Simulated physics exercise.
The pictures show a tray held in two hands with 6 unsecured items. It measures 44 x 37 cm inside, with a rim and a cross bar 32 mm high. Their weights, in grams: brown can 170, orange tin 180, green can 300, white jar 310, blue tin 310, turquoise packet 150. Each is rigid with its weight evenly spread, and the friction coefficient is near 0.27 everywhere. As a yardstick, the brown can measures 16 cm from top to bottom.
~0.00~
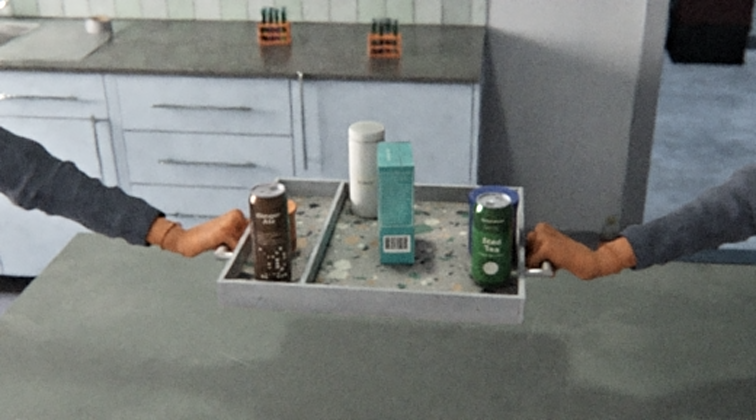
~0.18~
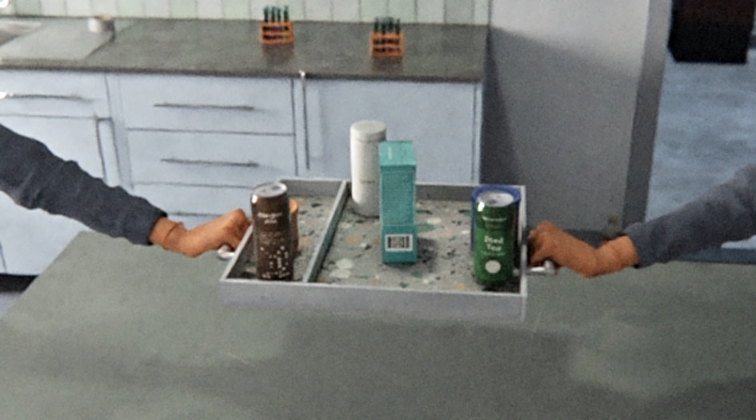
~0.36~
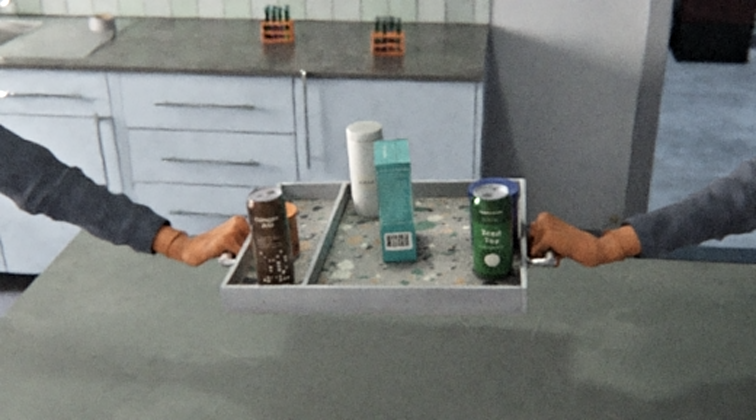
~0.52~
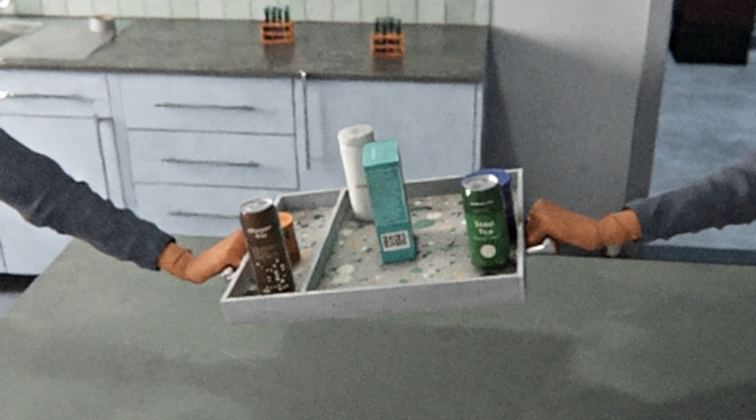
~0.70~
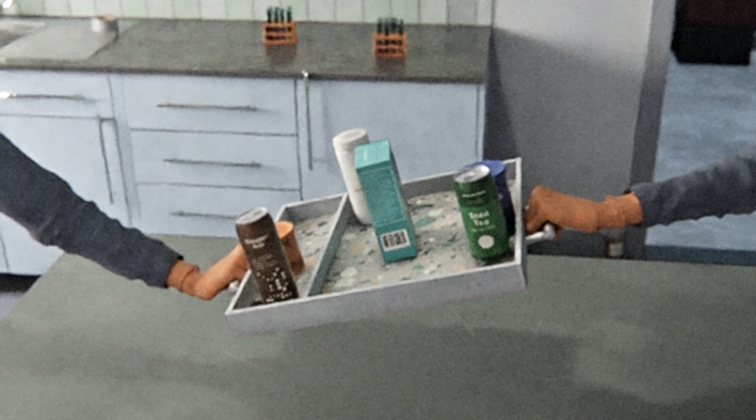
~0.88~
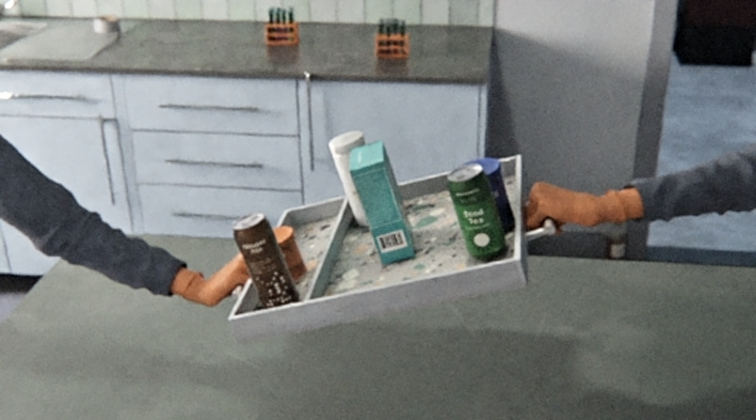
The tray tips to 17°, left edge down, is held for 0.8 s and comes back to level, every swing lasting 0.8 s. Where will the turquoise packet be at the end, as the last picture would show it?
The turquoise packet comes to rest near (348, 202).
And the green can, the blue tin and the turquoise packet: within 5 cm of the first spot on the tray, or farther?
The green can ends elsewhere; the blue tin gets shifted; the turquoise packet gets shifted.
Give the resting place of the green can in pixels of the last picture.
Around (340, 238).
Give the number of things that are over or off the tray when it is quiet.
That comes to 0.
After 1.18 s, tray tilted 17°, left edge down; turquoise packet slid 5 cm near (357, 208); green can slid 5 cm; blue tin slid 4 cm.
After 1.48 s, tray tilted 17°, left edge down; turquoise packet slid 9 cm near (335, 215); green can slid 12 cm; blue tin slid 11 cm.
After 1.88 s, tray tilted 15°, left edge down; turquoise packet slid 9 cm near (336, 213); green can slid 24 cm; blue tin slid 18 cm.
At rest (3.0 s), not toppled but over 5 cm from the start, green can, blue tin and turquoise packet; the other 3 in place, give or take 5 cm. In the last view, turquoise packet near (348, 202).
